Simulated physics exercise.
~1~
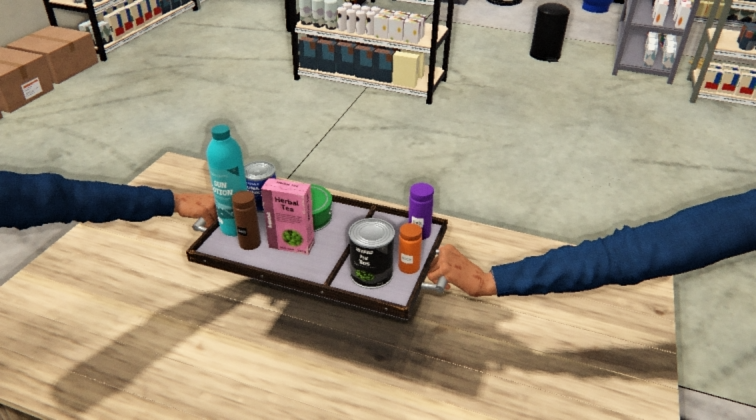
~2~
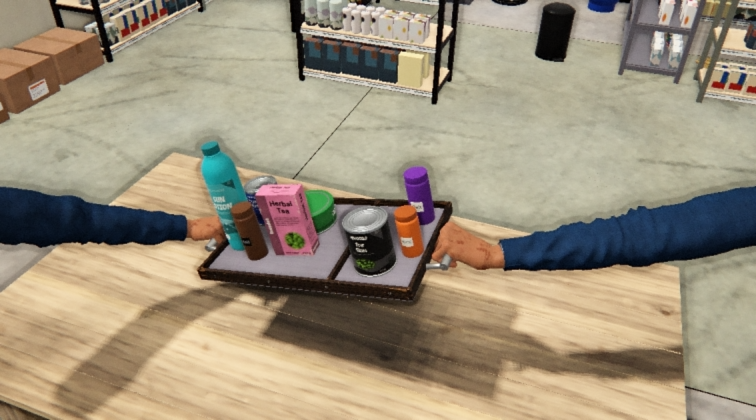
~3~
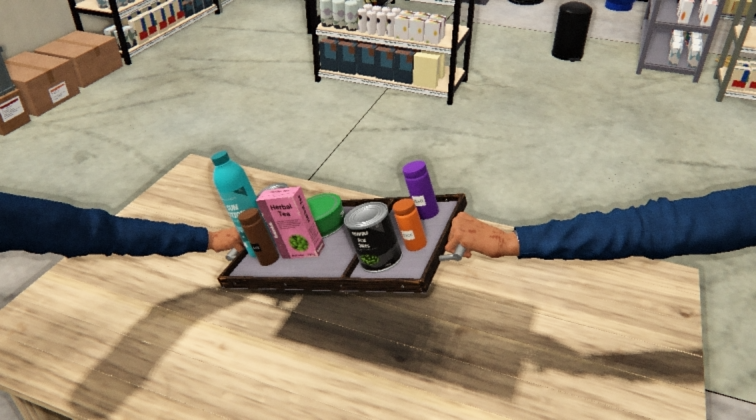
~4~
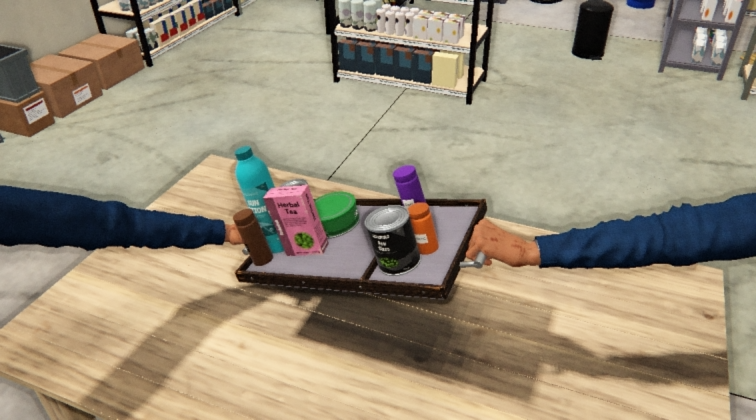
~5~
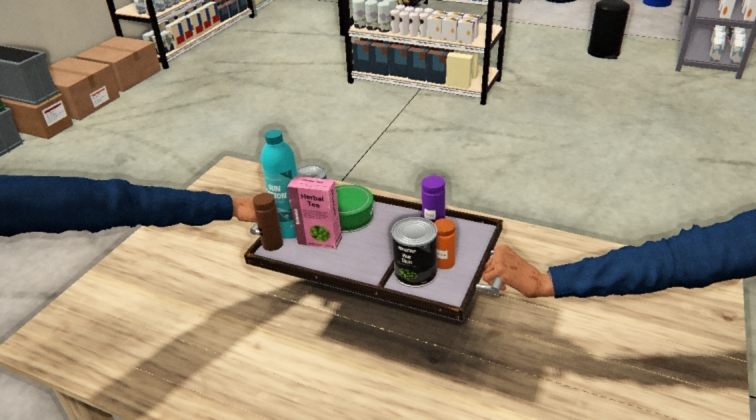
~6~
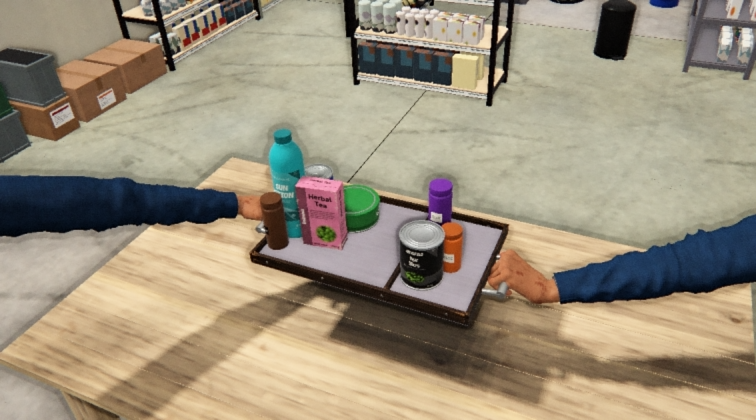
Two hands tilting a tray of bottles, tins and a pink packet left, then levelling it, with every item still upright.
